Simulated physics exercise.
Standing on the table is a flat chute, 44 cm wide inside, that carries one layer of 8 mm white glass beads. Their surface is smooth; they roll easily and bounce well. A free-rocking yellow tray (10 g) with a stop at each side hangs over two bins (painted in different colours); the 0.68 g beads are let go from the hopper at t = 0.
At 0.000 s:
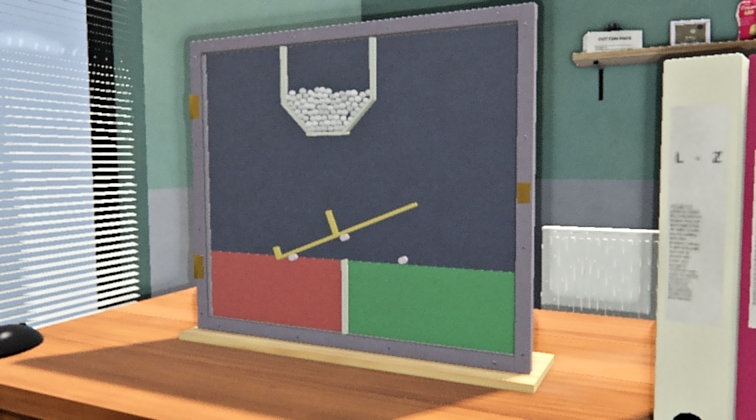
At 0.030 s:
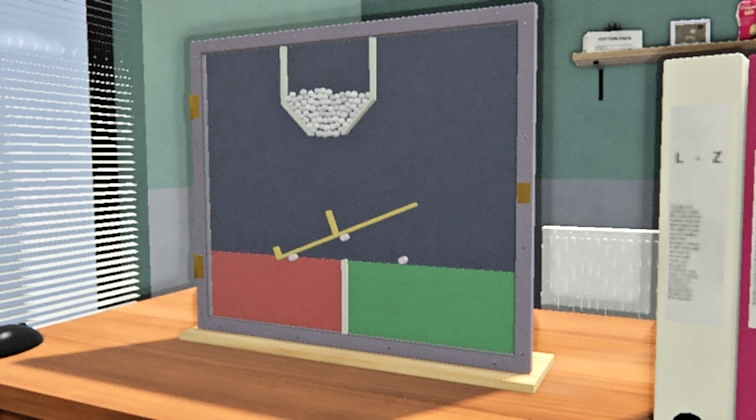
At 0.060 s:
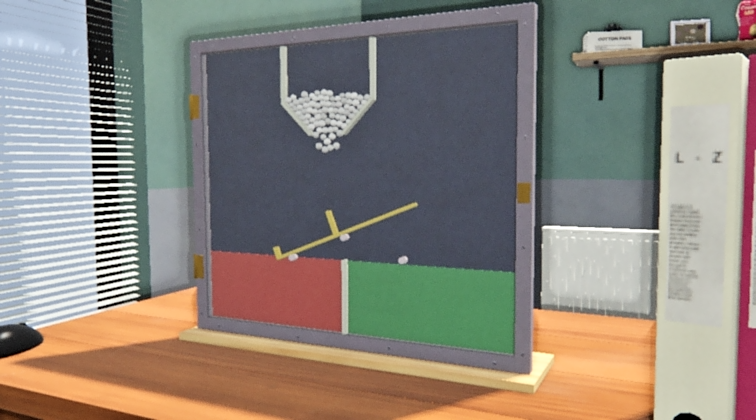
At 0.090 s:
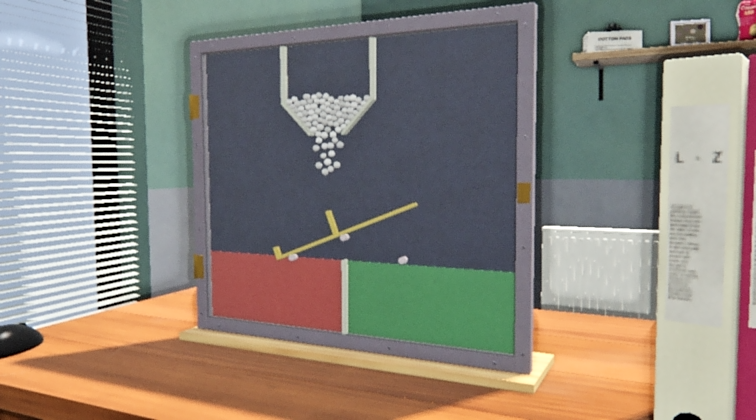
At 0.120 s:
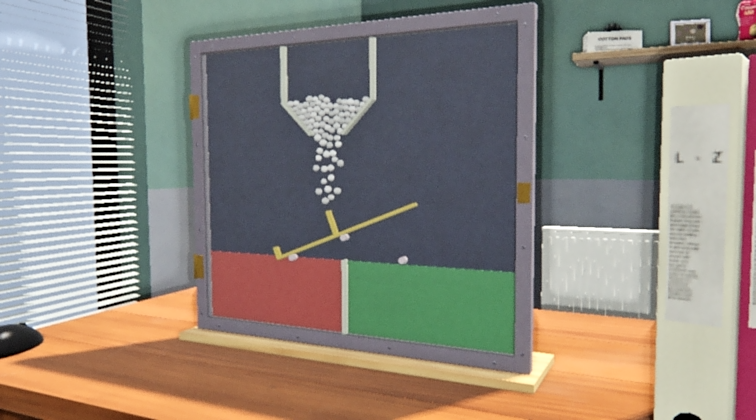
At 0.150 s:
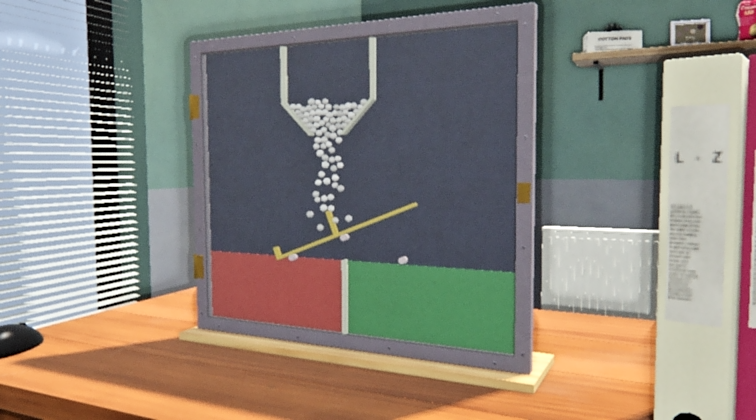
A large grey-framed panel with a dark blue face stands on a wooden desk, seen from slightly to one side by a still camera, with blinds at left and a binder at right. A white hopper of white beads sits above a yellow tray sloping down to the left, over red and green bins. The beads pour from the hopper in a lengthening stream, reach the motionless tray and scatter around its upright wall.
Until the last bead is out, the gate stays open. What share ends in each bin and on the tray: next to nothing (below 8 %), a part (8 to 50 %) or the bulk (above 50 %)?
As I see it, red bin will catch a middling share; green bin will catch nearly none; tray will catch the greater part.
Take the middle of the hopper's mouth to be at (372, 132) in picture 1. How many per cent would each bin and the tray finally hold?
Final per cent - red bin: 0, green bin: 100, tray: 0.
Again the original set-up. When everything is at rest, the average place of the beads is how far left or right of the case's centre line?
5 cm left.
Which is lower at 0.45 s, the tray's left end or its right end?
Low end: Left.
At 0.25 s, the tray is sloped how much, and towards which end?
20° or so, left end low.
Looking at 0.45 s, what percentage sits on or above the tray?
I'd put it at close to 75 in a hundred.
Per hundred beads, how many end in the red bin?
My guess would be some 35 in a hundred.
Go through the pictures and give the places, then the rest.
In the first picture, gate shut, about 80 beads in the hopper; its mouth (311, 134) to (344, 133); tray left end down 21°; its ends (279, 258) and (414, 205), top of its upright wall (329, 212); pivot (344, 238); stops (293, 257) and (403, 260); a lip at the left end; red bin (275, 291), green bin (428, 306).
In the second picture, 2 out; lowest bead (325, 134); tray left end down 21°.
In the third picture, 9 out; lowest bead (325, 150); tray left end down 21°.
In the fourth picture, 16 out; lowest bead (325, 172); tray left end down 21°.
In the fifth picture, 23 out; lowest bead (325, 201); tray left end down 21°.
In the sixth picture, 32 out; lowest bead (320, 228); tray left end down 21°; its ends (279, 258) and (414, 205), top of its upright wall (329, 212).
By 0.25 s 80 % have left the hopper; tray left end down 21°; on or over it 70 %, past it to the left 5 %, to the right 0 %.
By 0.80 s 100 % have left the hopper; tray left end down 21°; on or over it 65 %, past it to the left 35 %, to the right 0 %.
Settled by 1.9 s, red bin 35 %, green bin 0 %, tray 65 %; tray left end down 21°.
